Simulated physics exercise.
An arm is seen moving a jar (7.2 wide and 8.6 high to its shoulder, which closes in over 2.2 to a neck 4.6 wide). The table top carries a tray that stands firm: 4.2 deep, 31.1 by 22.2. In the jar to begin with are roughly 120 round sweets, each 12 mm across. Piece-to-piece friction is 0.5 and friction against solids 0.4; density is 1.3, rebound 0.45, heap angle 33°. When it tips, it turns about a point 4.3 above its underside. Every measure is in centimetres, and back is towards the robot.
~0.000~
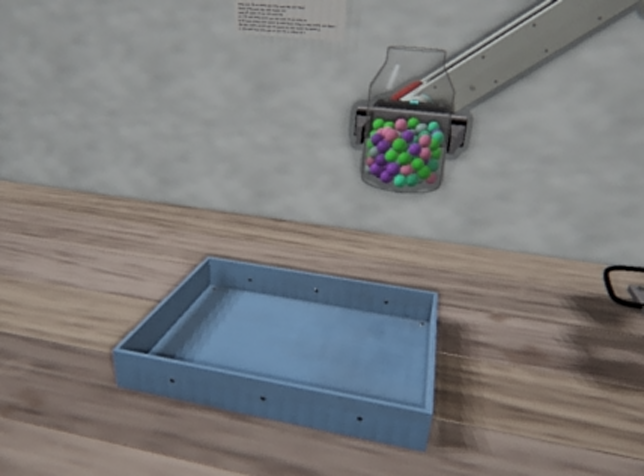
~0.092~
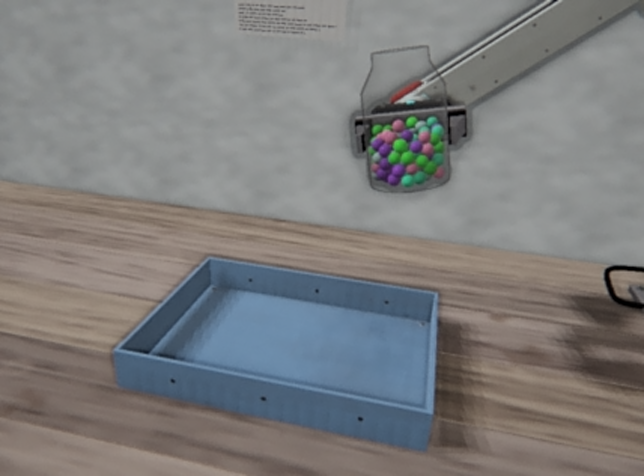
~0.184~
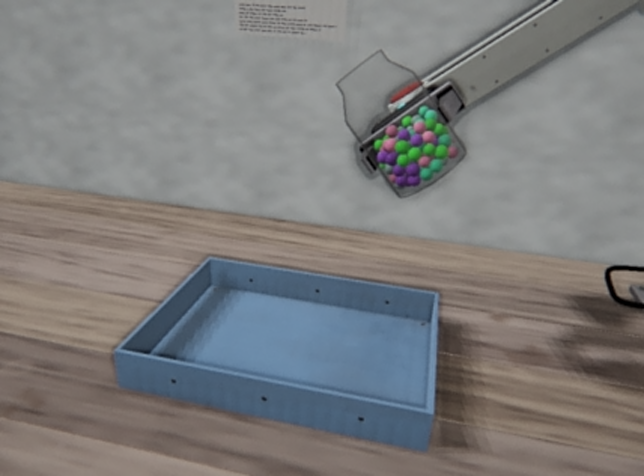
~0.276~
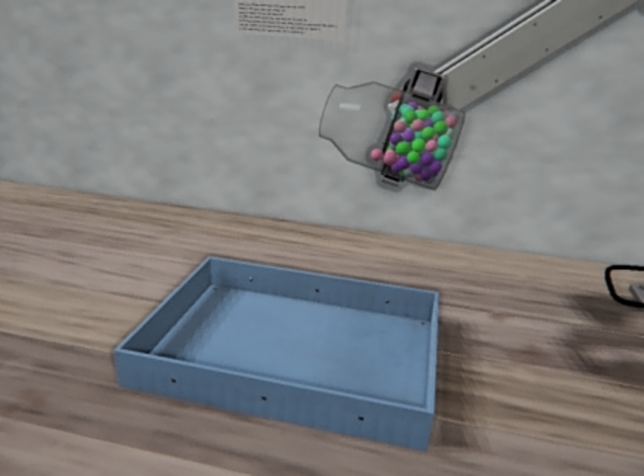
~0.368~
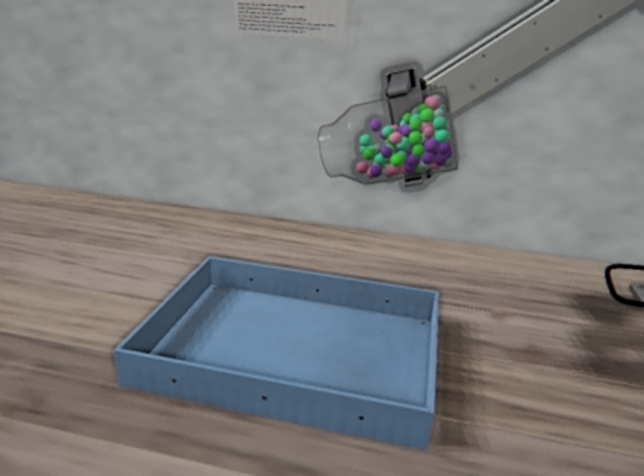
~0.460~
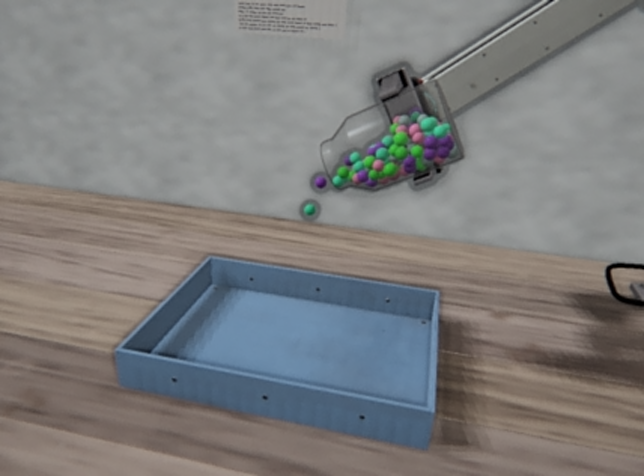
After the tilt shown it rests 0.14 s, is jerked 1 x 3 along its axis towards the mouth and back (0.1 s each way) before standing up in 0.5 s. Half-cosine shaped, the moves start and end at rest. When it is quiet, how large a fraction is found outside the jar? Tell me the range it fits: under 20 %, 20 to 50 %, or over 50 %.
It fits 20 to 50 %.
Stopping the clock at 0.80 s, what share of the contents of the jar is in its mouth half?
Mouth-half fraction: Approx. 95 %.
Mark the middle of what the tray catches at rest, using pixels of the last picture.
Roughly pixel (246, 334).
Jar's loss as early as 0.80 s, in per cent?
Up to this moment it's close to 25 per cent gone.
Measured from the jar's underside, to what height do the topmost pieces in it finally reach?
The topmost pieces come to rest some 6.0 cm above the jar's underside.
After 0.80 s, tipped 118°, highest piece 26 above the table; 91 in the jar, 13 in the tray, 15 in flight or on a rim.
After 1.13 s, tipped 30°, highest piece 32 above the table; 82 in the jar, 35 in the tray, 2 in flight or on a rim.
After 1.50 s, upright, highest piece 28 above the table; 82 in the jar, 37 in the tray.
After 2.20 s, upright, highest piece 28 above the table; 82 in the jar, 37 in the tray.
In the end, 82 in the jar, 37 in the tray. That is 31 % outside the jar.
